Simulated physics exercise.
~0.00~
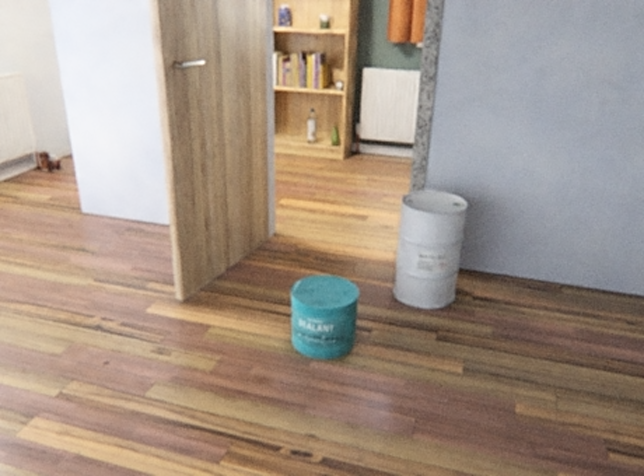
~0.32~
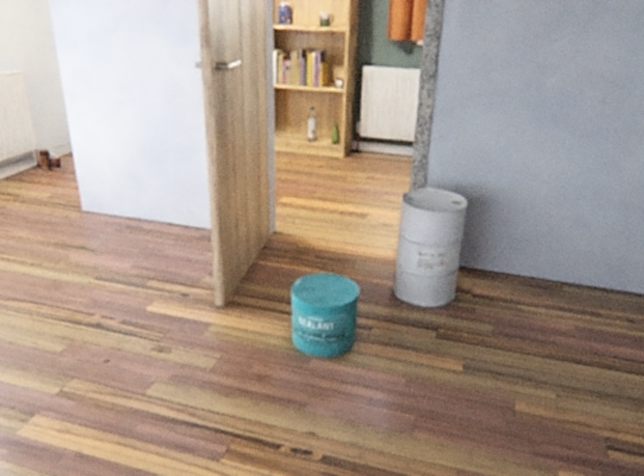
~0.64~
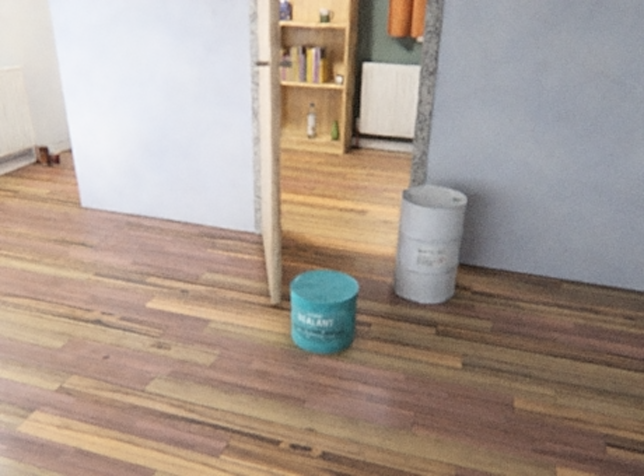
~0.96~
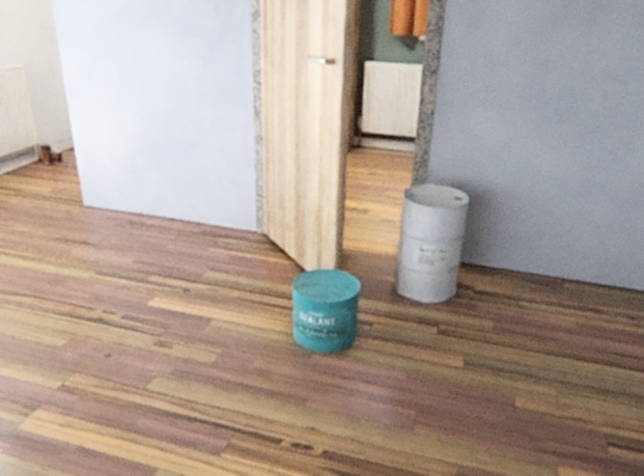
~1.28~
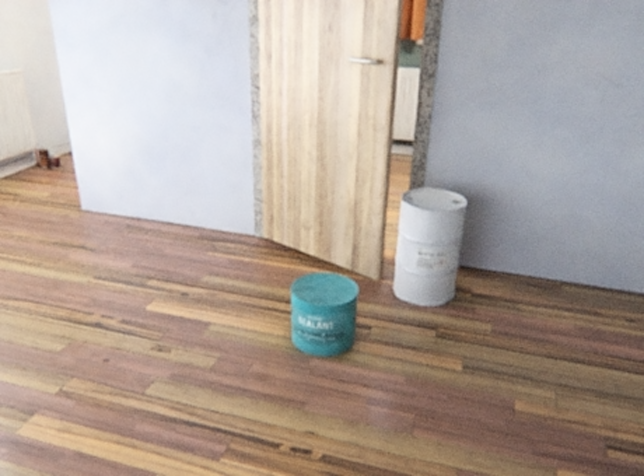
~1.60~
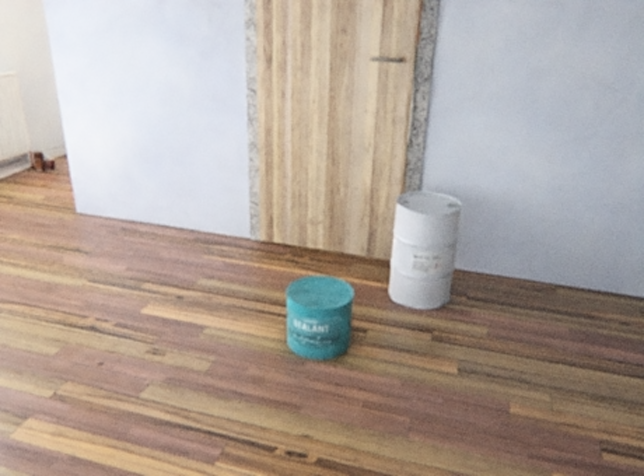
A wooden door standing wide open swung steadily around to the right, passing behind a turquoise pail and a pale drum on the plank floor, and closed fully in its frame, hiding the bookshelf beyond while both containers stayed put.
